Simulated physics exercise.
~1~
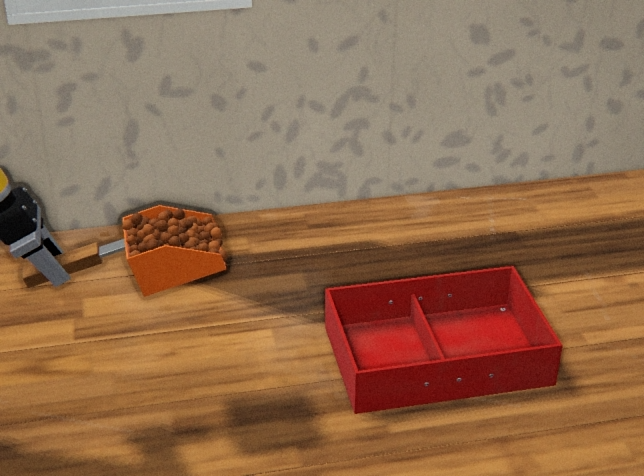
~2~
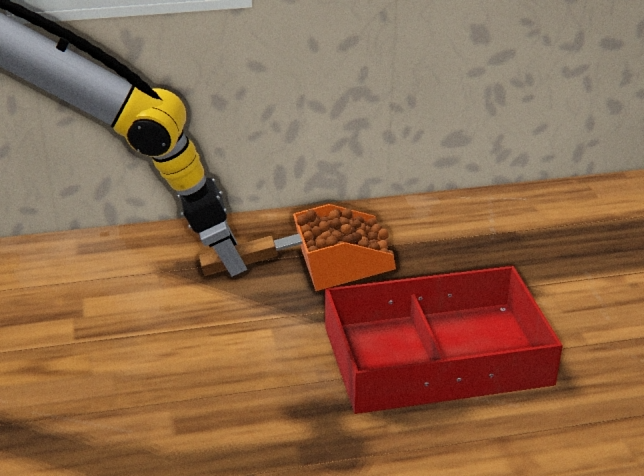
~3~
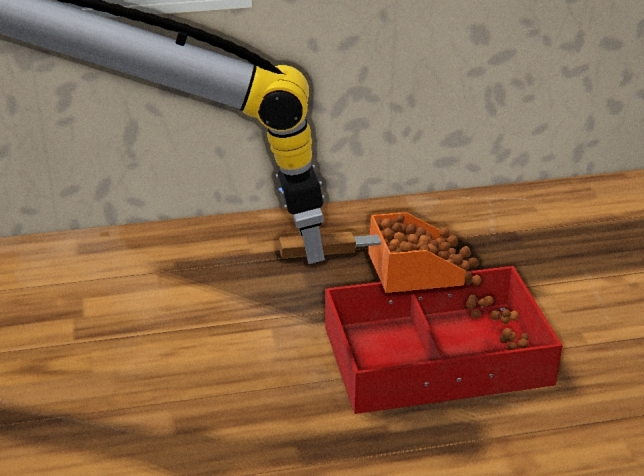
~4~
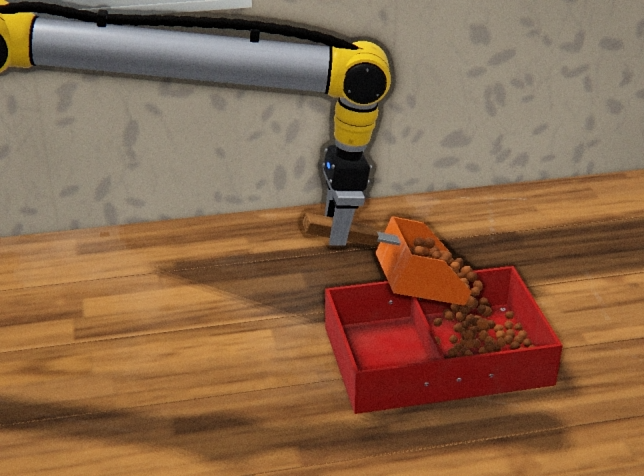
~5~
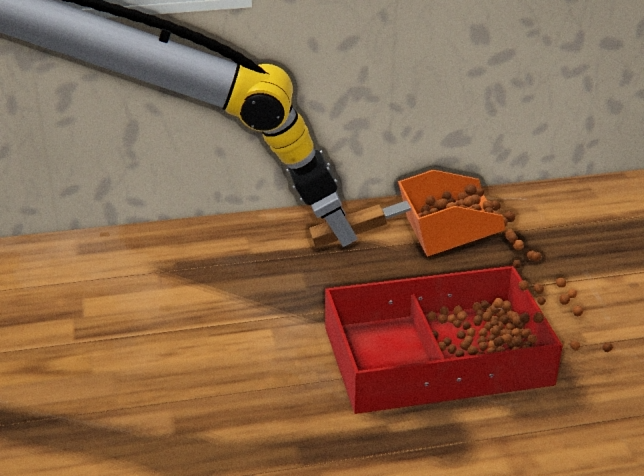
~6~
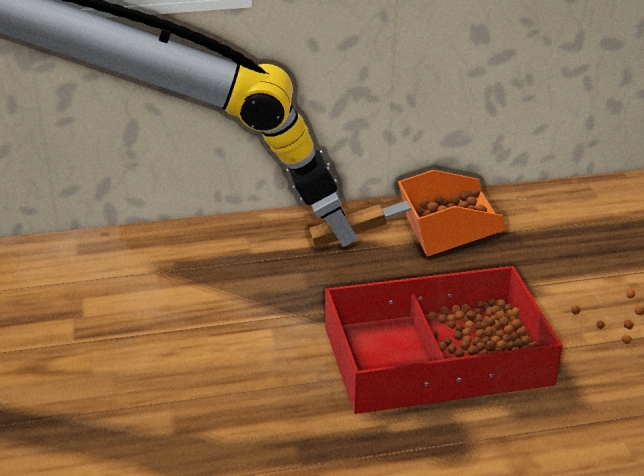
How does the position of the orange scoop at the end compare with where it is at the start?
At the start the scoop is on the left side, well away from the red box. By the end it is far to the right and a little higher in view, held just above and behind the right part of the box.
